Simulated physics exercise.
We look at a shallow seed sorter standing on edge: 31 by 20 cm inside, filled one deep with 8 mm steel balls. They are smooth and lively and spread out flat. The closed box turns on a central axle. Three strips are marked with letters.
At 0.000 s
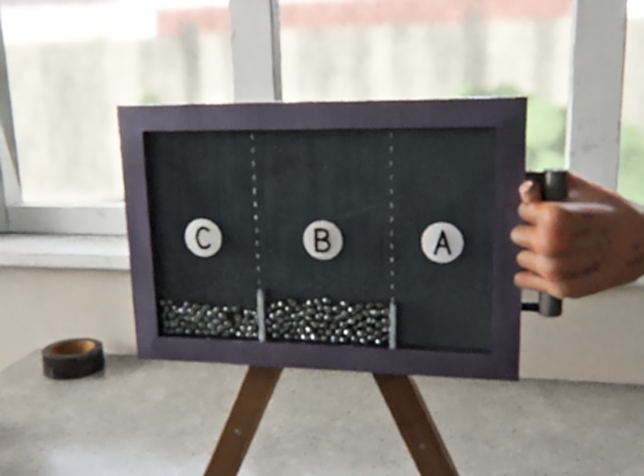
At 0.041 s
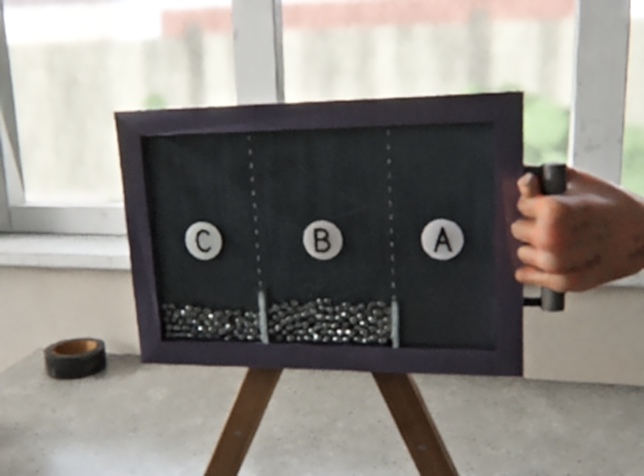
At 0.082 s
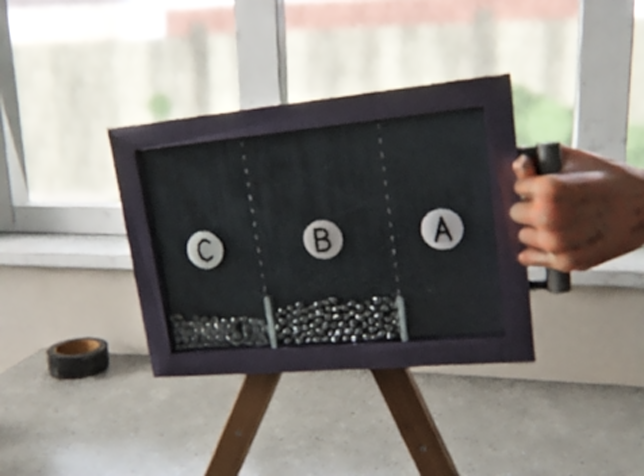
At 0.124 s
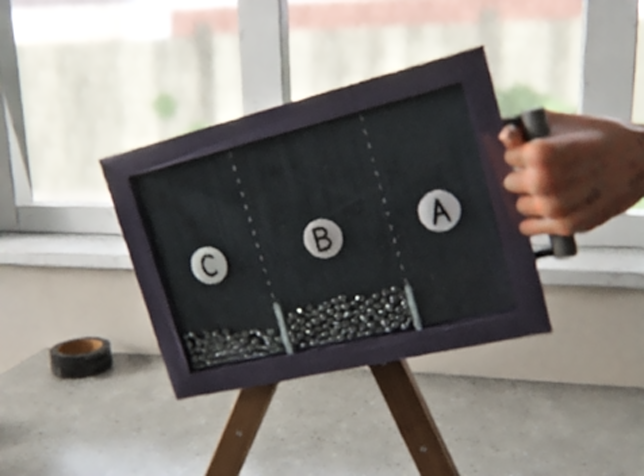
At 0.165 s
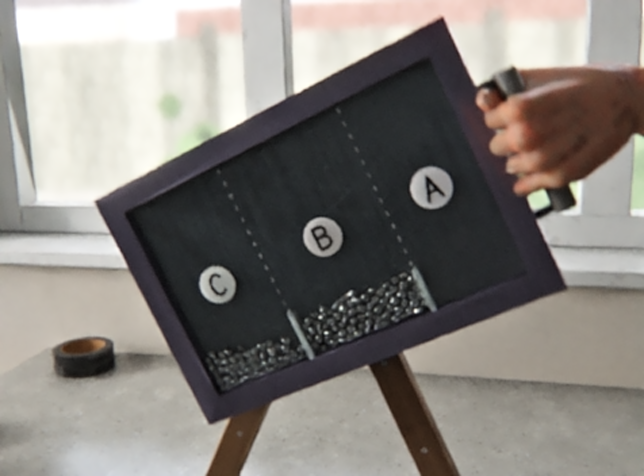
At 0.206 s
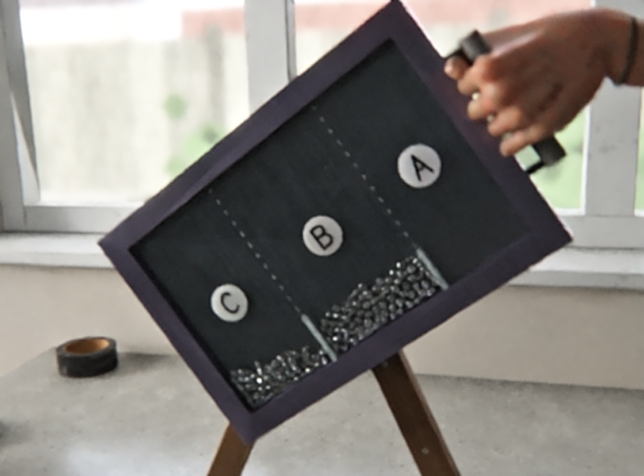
On a grey tabletop by a window, a hand turning a dark framed box of small steel balls anticlockwise, its right side rising.
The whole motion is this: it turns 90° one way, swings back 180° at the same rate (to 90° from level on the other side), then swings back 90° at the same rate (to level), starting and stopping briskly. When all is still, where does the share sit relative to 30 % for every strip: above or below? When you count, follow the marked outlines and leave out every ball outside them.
A: Above it. B: Below it. C: Below it.
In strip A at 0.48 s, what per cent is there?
Around 0 percent of the load.
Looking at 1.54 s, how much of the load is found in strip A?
Share: Near 65 %.
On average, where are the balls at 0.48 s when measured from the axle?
Right by about 7 cm and below by about 6 cm.
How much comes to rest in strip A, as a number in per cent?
About 65 %.
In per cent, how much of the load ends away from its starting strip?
Moved share: About 70 per cent.
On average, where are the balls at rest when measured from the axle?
Some 7 cm right and 8 cm below.
After 0.48 s, it stands 90° anticlockwise; the balls' middle is 7 cm right of and 6 cm below the centre; B 50 %, C 50 %.
After 1.54 s, it stands 45° clockwise; the balls' middle is 3 cm right of and 9 cm below the centre; A 65 %, B 20 %, C 15 %.
After 1.78 s, it stands level; the balls' middle is 8 cm right of and 7 cm below the centre; A 65 %, B 20 %, C 15 %.
Settled by 2.8 s, it stands level; A 65 %, B 20 %, C 15 %.
